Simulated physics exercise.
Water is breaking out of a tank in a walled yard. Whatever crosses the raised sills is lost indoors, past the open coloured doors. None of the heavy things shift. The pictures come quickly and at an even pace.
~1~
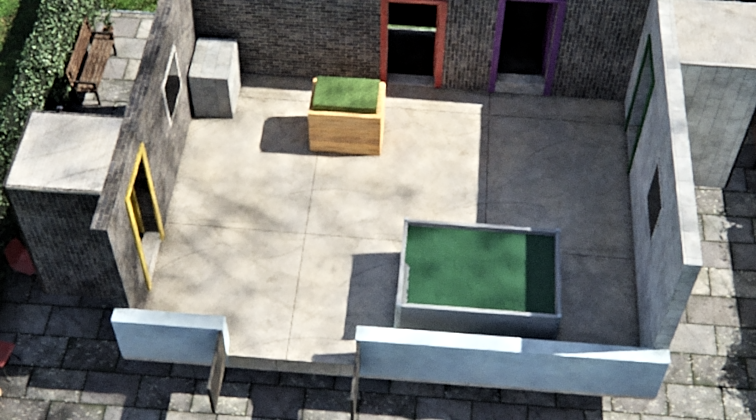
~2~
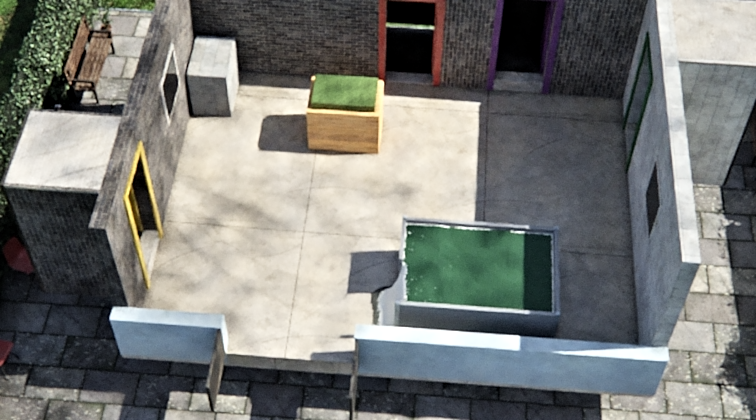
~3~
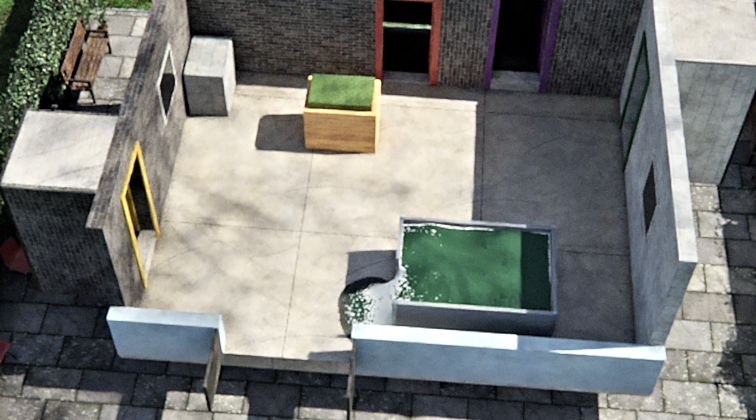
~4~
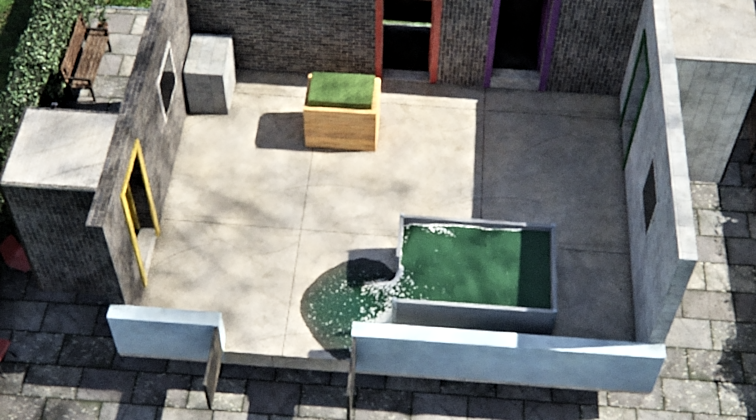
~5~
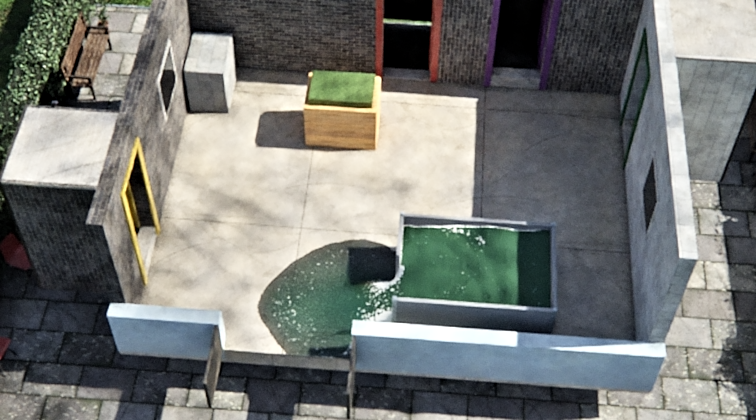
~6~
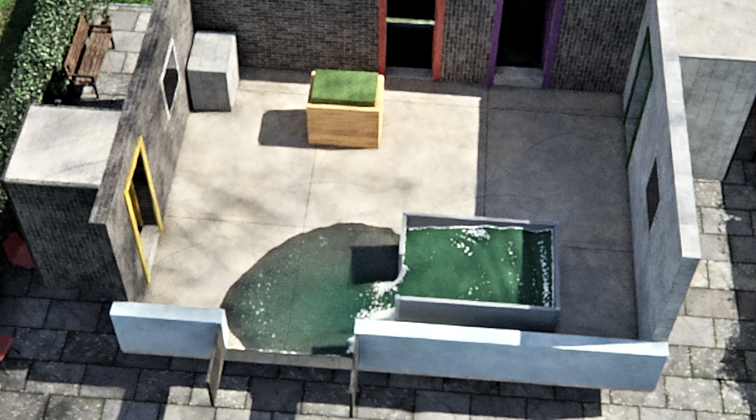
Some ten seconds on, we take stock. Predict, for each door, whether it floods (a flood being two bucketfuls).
Prediction: The red door stays unflooded; the green door stays unflooded; the purple door stays unflooded; the yellow door stays unflooded.
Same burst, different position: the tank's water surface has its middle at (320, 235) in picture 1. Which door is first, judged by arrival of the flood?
Yellow door.
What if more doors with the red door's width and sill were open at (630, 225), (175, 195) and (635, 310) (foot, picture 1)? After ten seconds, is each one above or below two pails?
Note: Door one undershoots; door two overshoots; door three undershoots.
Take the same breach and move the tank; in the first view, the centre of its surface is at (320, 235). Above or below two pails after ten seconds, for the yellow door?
Result for the yellow door: It tops the limit.
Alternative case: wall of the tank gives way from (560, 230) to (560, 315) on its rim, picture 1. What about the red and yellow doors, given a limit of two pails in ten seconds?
The red door exceeds the limit and the yellow door remains below.
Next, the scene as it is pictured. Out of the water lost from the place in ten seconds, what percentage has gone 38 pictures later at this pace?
About 80 per cent.
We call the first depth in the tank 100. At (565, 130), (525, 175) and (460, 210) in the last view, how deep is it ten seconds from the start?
About 2, 4 and 4 percent, in that order.
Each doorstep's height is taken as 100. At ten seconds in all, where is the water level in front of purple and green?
First around 10 percent, second around 30 percent.
A moment on, water covers 25 % of the floor; the red door not reached, the green door not reached, the purple door not reached, the yellow door wet at the sill, nothing in.
Next, water covers 30 % of the floor; the red door not reached, the green door not reached, the purple door not reached, the yellow door wet at the sill, nothing in.
Then, water covers 35 % of the floor; the red door not reached, the green door not reached, the purple door not reached, the yellow door under two buckets in.
Later, water covers 55 % of the floor; the red door wet at the sill, nothing in, the green door not reached, the purple door not reached, the yellow door under two buckets in.
In the end, water covers 90 % of the floor; the red door wet at the sill, nothing in, the green door wet at the sill, nothing in, the purple door wet at the sill, nothing in, the yellow door under two buckets in.
